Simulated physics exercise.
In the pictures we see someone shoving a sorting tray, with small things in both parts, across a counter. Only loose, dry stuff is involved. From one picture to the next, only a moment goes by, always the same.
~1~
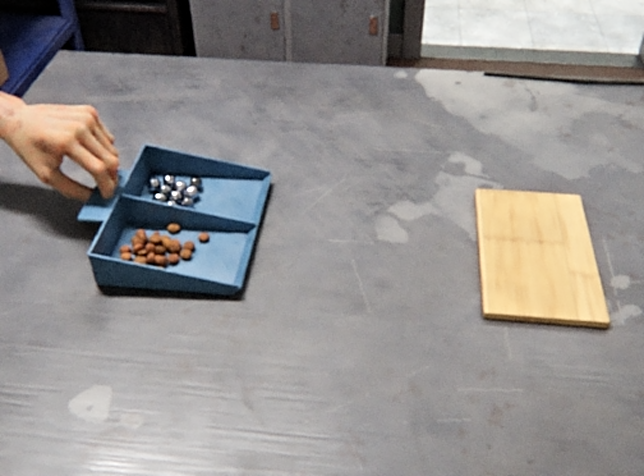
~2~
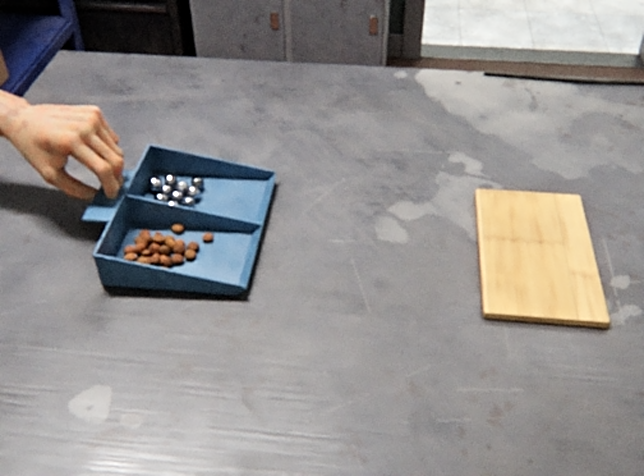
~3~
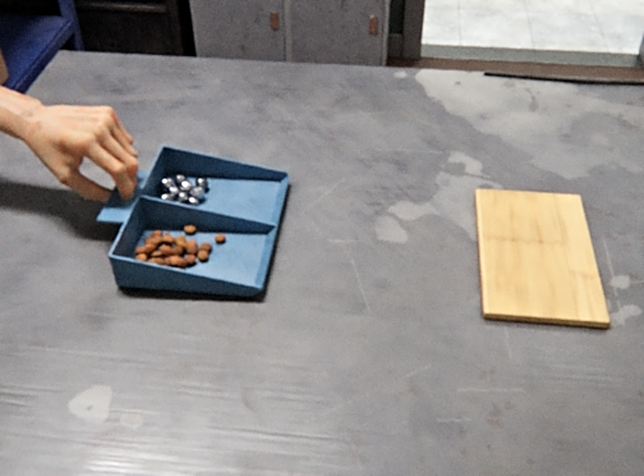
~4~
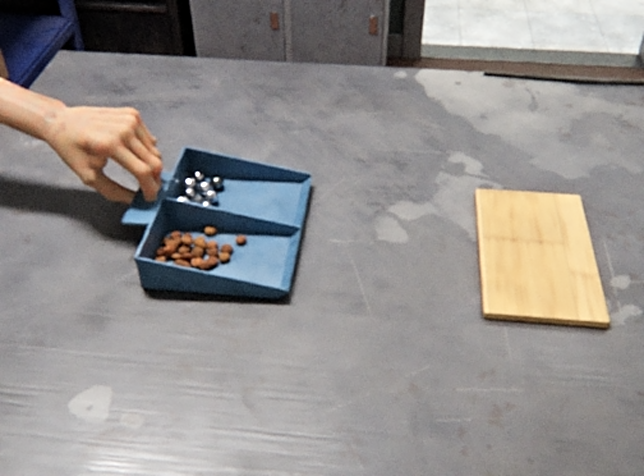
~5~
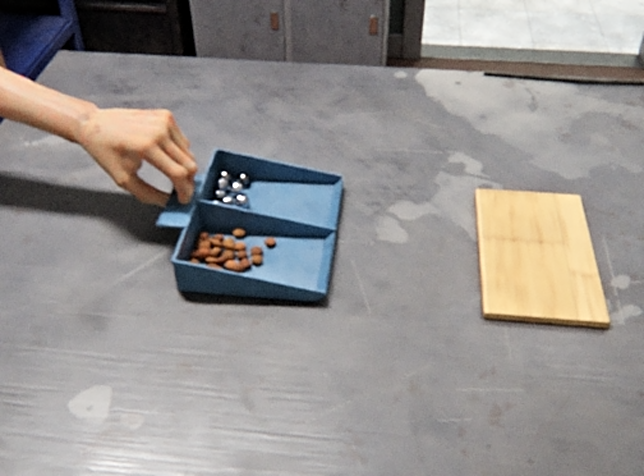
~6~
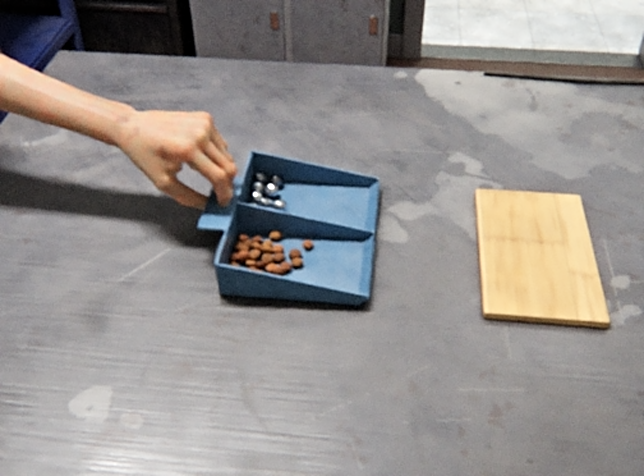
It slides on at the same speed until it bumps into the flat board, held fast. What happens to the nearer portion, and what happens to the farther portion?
The nearer portion stays in the tray; the farther portion partly goes over the front.
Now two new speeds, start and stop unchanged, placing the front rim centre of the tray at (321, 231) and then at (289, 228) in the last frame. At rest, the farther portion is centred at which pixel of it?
Lab note: Resting centre close to (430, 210), then close to (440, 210).
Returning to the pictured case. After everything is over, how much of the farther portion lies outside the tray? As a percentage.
Something like 60 per cent, roughly.
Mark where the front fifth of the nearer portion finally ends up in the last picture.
I'd place it close to (470, 272).
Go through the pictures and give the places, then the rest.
Front rim at (257, 226), at rest; flat board at (542, 281); nearer portion at (160, 252), some bits of dog kibble; farther portion at (176, 197), a few steel balls, in the first picture.
Front rim at (262, 226), hardly any of the way covered; farther portion at (177, 197), in the second picture.
Front rim at (276, 227), a small part of the way covered; nearer portion at (166, 248), in the third picture.
Front rim at (300, 229), about a quarter of the way covered; farther portion at (197, 201), in the fourth picture.
Front rim at (335, 232), about a third of the way covered; nearer portion at (215, 252), in the fifth picture.
Front rim at (374, 234), about half of the way covered; flat board at (542, 281); nearer portion at (254, 255); farther portion at (266, 204), in the sixth picture.
Then, 0.08 s past the last view, tray still sliding, front rim near (429, 238); nearer portion all inside; farther portion all inside.
Then, 0.25 s past the last view, tray stopped at the flat board; nearer portion all inside, moved towards the front rim; farther portion all inside, moved towards the front rim.
Then, 0.46 s past the last view, tray stopped at the flat board; nearer portion all inside, moved towards the front rim; farther portion about two thirds out of the tray.
Finally, tray stopped at the flat board; nearer portion all inside, moved towards the front rim; farther portion about two thirds out of the tray.
